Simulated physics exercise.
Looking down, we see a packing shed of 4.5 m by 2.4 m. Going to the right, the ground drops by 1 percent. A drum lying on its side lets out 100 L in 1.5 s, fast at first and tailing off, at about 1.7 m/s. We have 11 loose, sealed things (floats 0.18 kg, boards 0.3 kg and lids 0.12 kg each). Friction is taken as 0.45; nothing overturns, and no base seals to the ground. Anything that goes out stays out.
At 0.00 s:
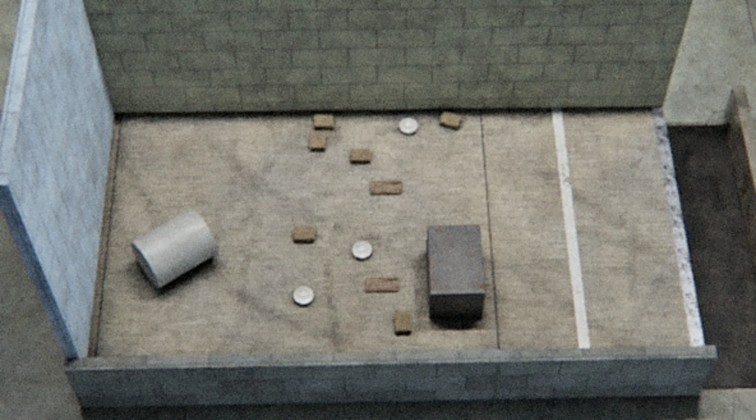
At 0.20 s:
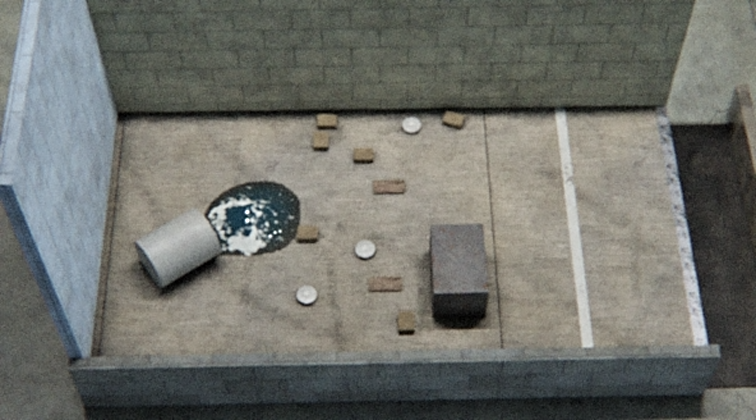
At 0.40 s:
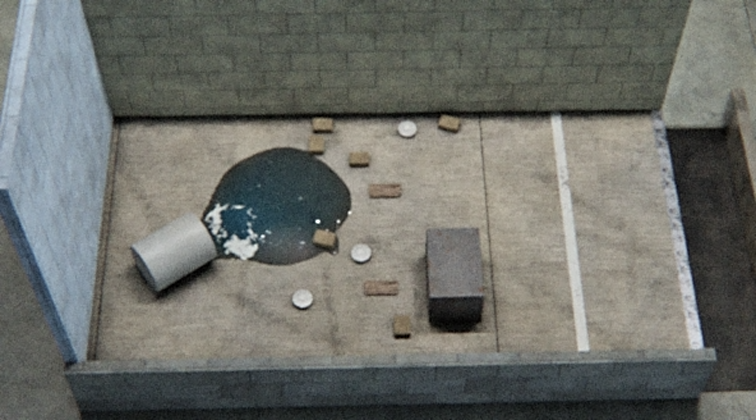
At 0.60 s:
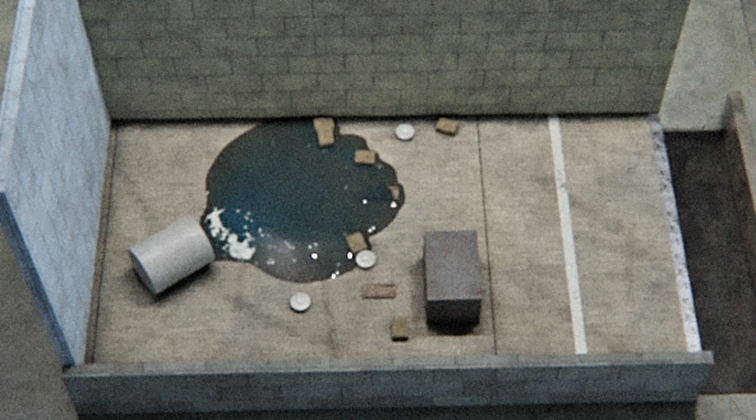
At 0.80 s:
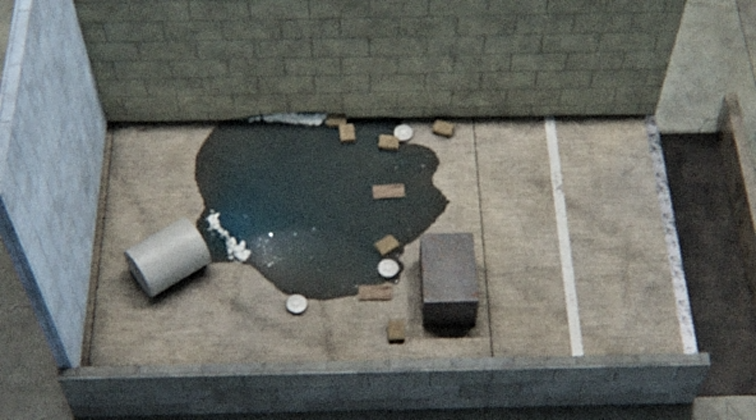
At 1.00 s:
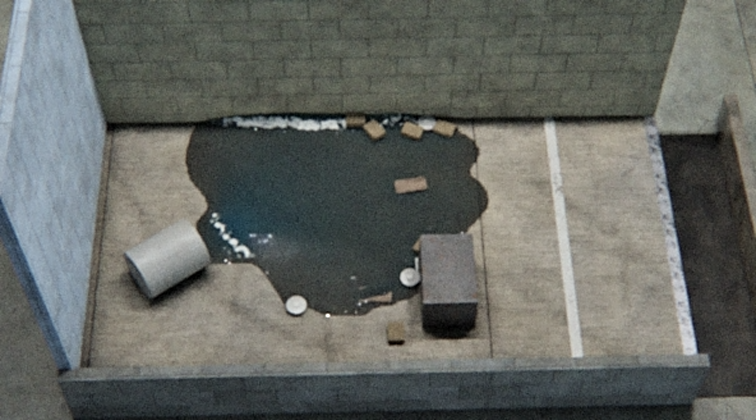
A dark pool of water spread from a drum lying on its side across the shed floor, reached the back wall and a dark box, and pushed several small boards and lids along.
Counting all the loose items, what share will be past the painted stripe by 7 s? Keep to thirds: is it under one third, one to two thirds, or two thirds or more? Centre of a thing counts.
That share sits mid-scale.
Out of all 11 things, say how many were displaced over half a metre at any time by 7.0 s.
9 of them.
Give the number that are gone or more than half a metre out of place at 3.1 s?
9 in all.
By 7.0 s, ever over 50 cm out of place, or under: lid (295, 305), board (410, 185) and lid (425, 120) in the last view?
First stays inside the line, second crosses the line, third crosses the line.
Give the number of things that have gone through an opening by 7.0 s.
I get 7 in all.
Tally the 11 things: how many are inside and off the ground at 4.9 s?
That would be 0 of them.
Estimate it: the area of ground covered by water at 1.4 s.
Somewhere about 4.5 m2, give or take.
After 1.4 s 0 of 11 are over the mark; 9 afloat.
After 3.1 s 7 of 11 are over the mark; 2 afloat.
After 4.9 s 7 of 11 are over the mark; 0 afloat.
After 7.0 s 7 of 11 are over the mark; 0 afloat.
